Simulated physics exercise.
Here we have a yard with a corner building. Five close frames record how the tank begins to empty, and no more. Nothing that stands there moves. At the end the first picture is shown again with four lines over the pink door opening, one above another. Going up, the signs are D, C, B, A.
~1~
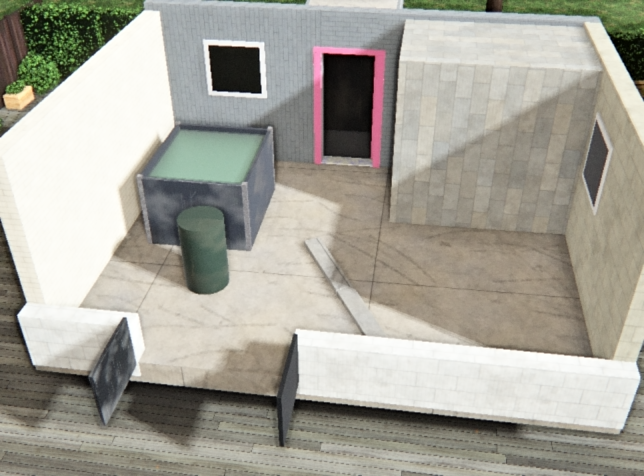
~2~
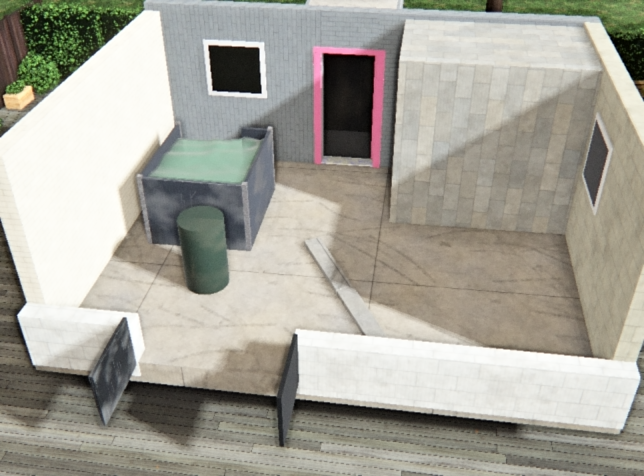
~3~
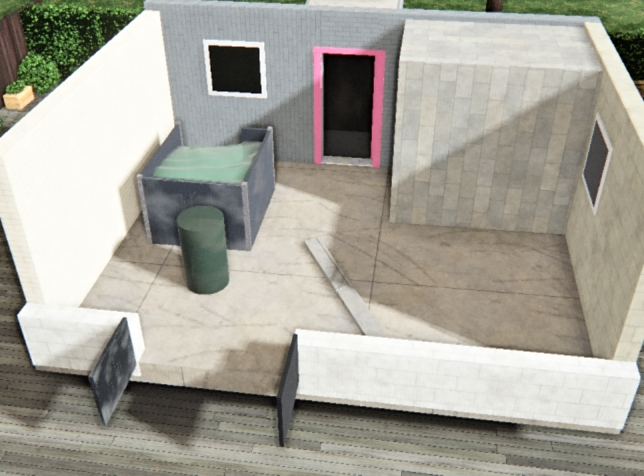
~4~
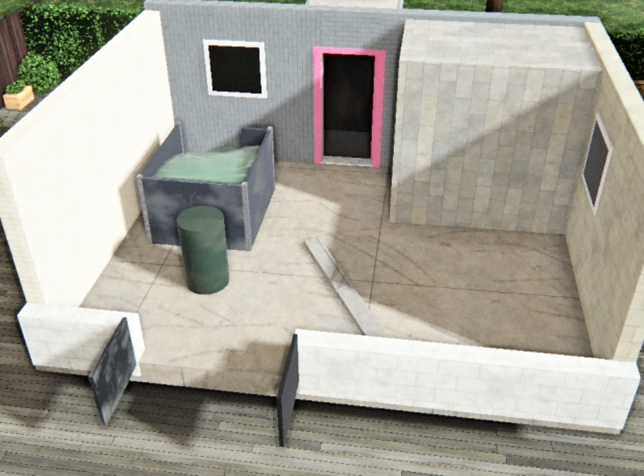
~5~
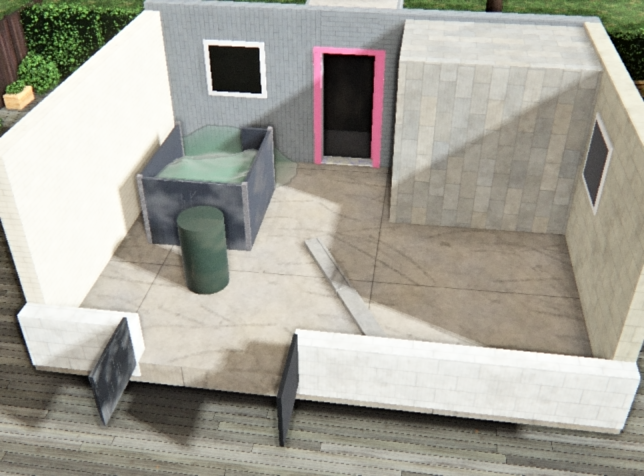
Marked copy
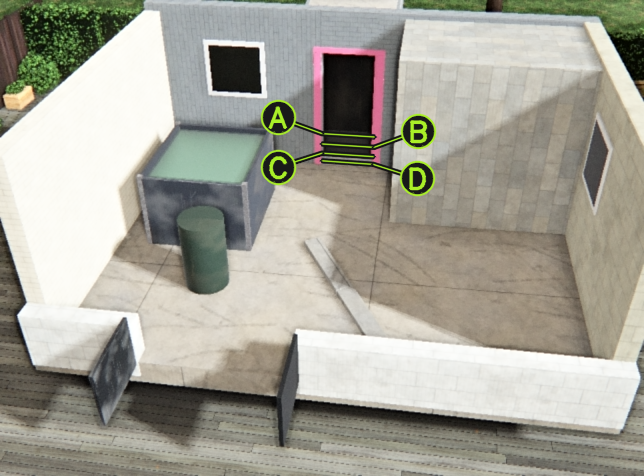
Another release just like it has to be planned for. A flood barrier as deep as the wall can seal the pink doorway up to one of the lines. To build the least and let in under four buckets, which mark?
Use mark C.
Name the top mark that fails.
Mark D.
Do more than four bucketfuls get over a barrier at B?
No, that is safe.
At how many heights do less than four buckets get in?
Three of them.
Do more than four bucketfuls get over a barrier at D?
Yes, it does.
On the marked copy, A at (348, 135); B at (347, 145); C at (347, 154); D at (347, 162); from the bottom up D, C, B, A.
Choosing A, nothing gets over.
Choosing B, nothing gets over.
Choosing C, a bucket or two gets in.
Choosing D, about 15 bucketfuls get in.
